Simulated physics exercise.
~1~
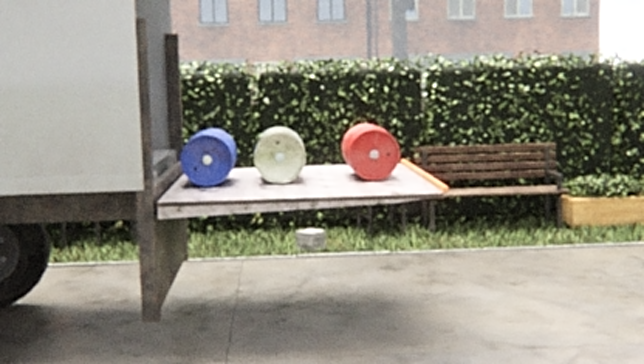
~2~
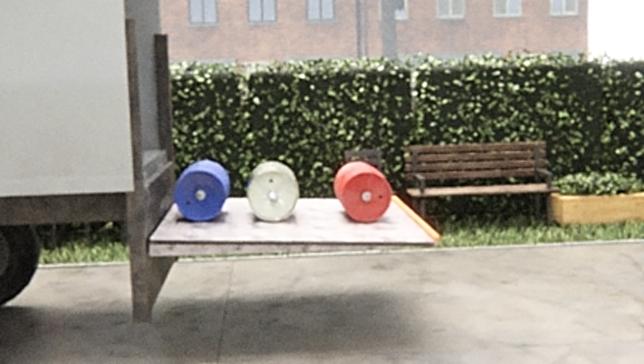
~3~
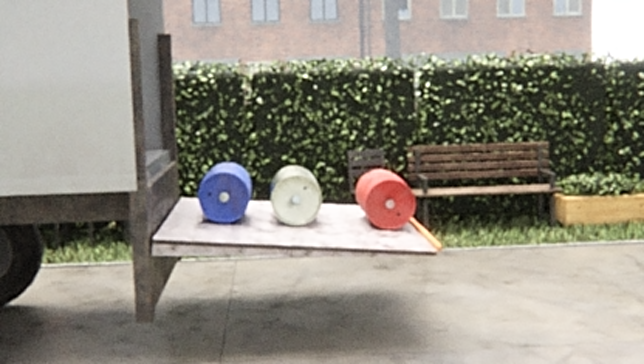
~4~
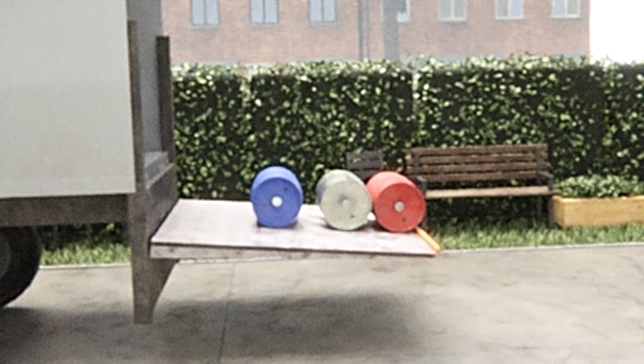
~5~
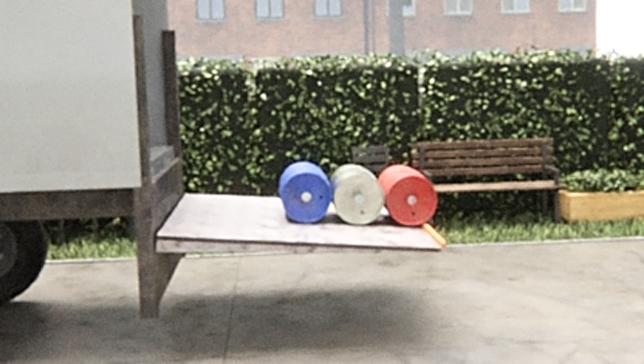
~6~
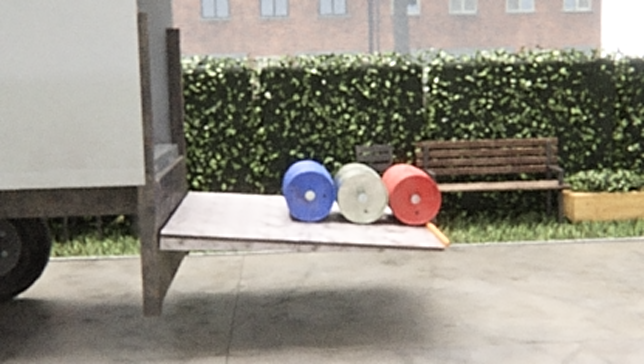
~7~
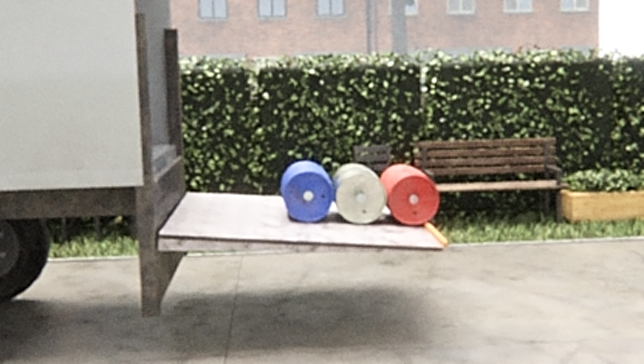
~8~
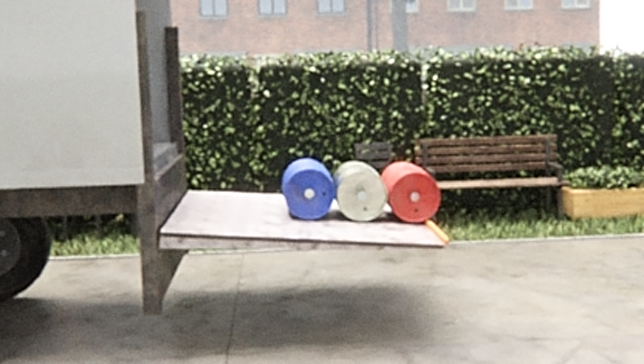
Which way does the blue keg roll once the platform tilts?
The blue keg rolls to the right, towards the pale and red kegs.
